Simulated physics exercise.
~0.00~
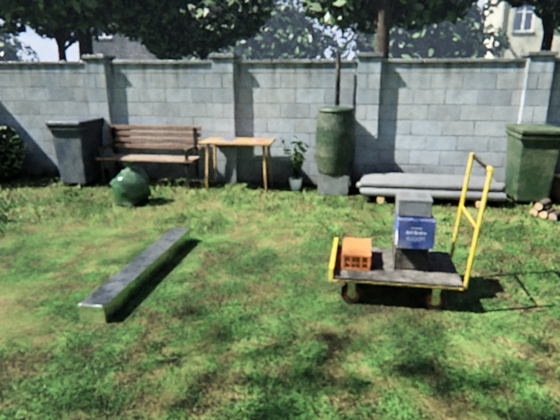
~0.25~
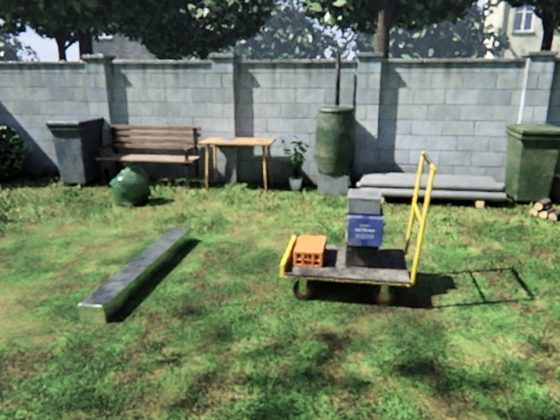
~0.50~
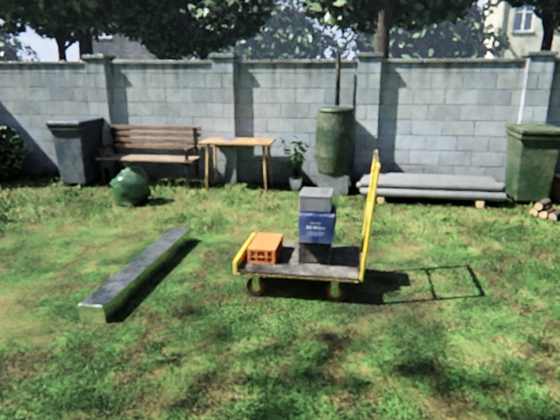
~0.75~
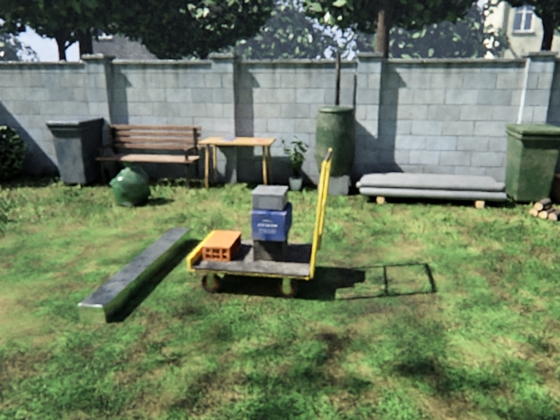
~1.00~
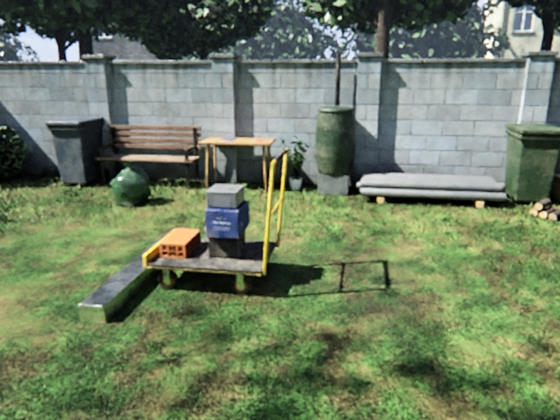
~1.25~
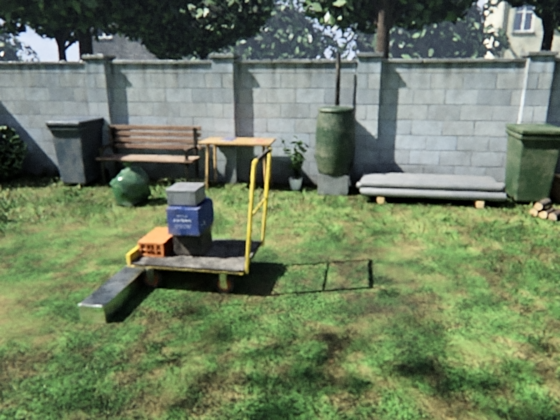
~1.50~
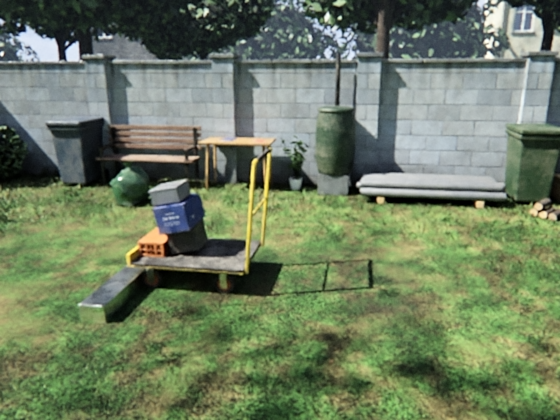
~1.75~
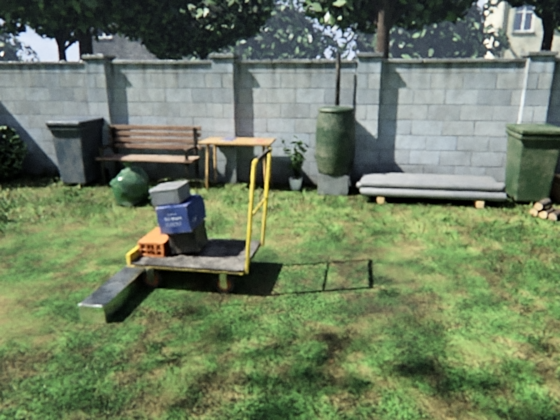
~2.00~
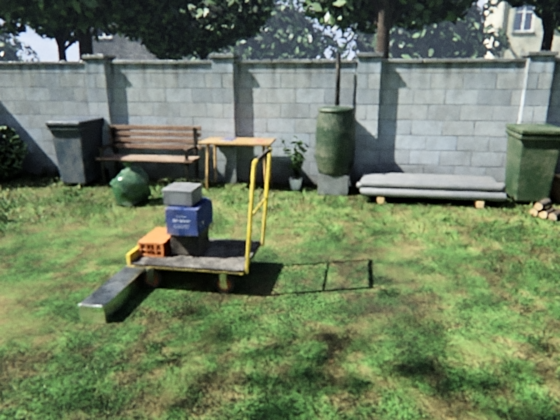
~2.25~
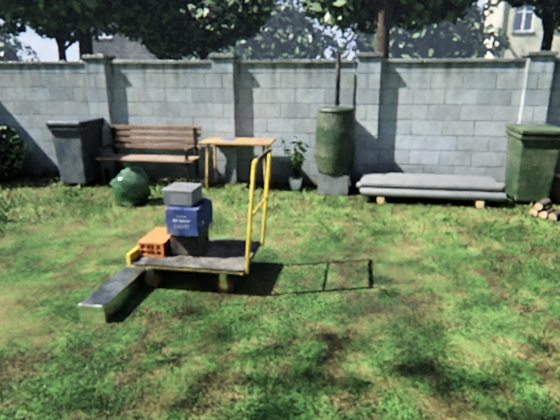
A yellow-railed trolley carrying an orange crate and a stack of three boxes rolled left across the grass and stopped at a low kerb. The stack slid forward and tipped toward the crate, then settled back upright, everything still aboard.
